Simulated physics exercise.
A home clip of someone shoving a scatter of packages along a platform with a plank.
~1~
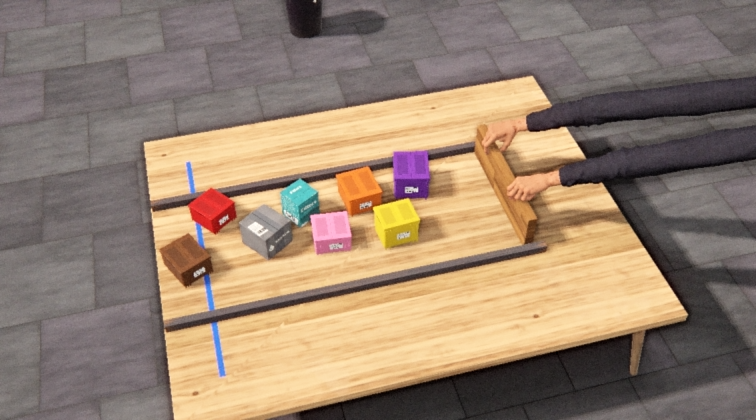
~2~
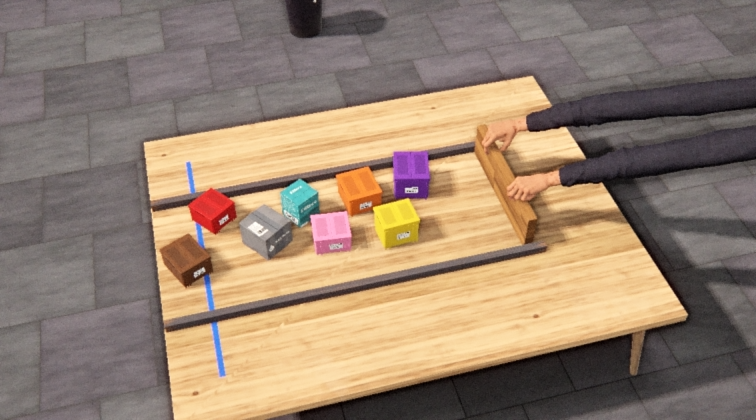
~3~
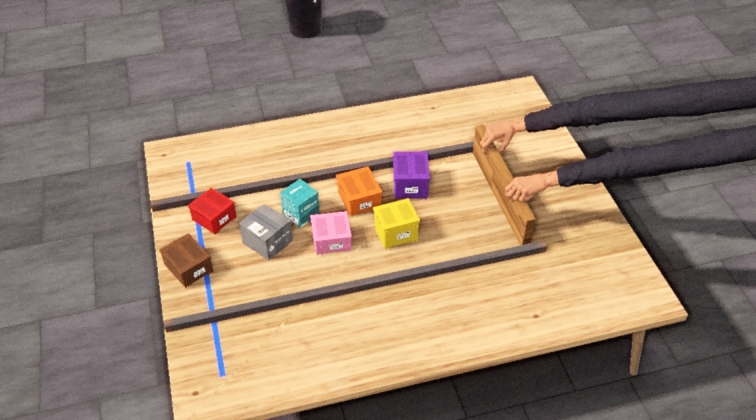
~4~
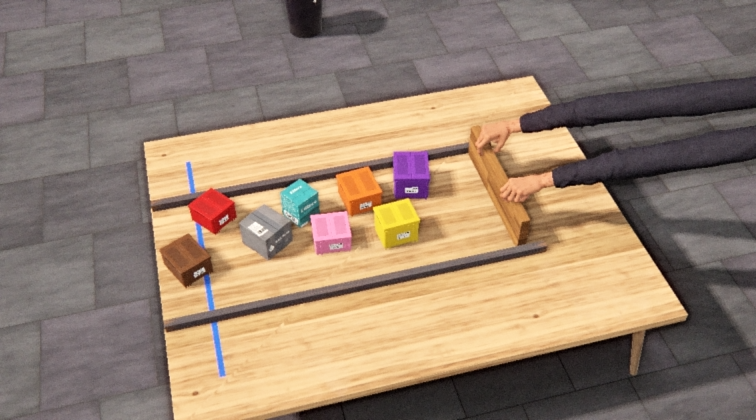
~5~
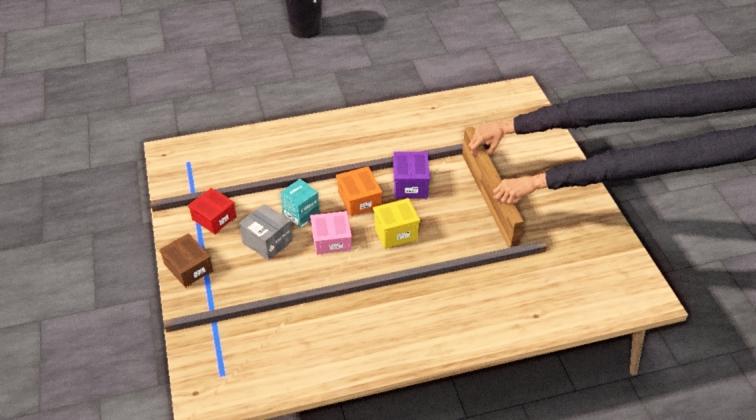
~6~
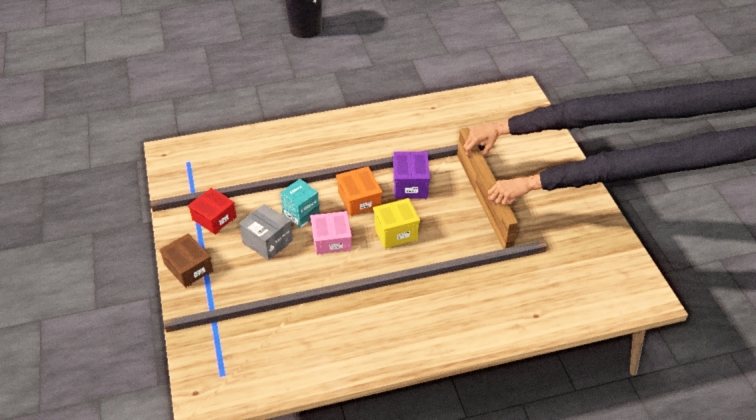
On a light wooden table above grey paving, eight coloured boxes sit motionless between two dark rails, near a blue line, while two hands at the right slide a wooden plank slightly left toward them without touching any.
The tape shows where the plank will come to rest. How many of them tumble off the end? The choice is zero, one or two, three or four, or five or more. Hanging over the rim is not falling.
The number that fall off is five or more.
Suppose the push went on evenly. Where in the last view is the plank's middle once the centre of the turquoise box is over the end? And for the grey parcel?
Its middle is around (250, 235) and around (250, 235).
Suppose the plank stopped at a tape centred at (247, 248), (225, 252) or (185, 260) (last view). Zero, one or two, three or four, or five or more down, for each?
In that order: Either three or four; three or four; more than four.
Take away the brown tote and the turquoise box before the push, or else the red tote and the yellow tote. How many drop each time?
It would be 4 and 4.
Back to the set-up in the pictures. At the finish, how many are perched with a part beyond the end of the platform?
That would be 0.
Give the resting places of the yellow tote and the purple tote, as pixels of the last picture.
The yellow tote stops around (184, 266); the purple tote around (179, 222).
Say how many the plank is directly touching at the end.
It touches 2.
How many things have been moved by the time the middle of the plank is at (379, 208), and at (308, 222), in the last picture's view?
5 and 8.
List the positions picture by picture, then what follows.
In the first picture, brown tote (187, 261); red tote (213, 211); grey parcel (266, 232); plank (504, 184); tape (203, 257).
In the second picture, red tote (213, 211); orange tote (359, 192).
In the third picture, grey parcel (266, 232); plank (502, 184).
In the fourth picture, brown tote (187, 261); yellow tote (396, 224).
In the fifth picture, red tote (213, 211); pink tote (331, 233).
In the sixth picture, brown tote (187, 261); red tote (213, 211); grey parcel (266, 232); plank (485, 187); tape (203, 257).
Soon after, none off yet; brown tote at rest near (187, 261); red tote at rest near (213, 211); grey parcel moving near (265, 233).
In the end, the number that fall off is five or more; gone, orange tote, pink tote, turquoise box, grey parcel, red tote and brown tote.
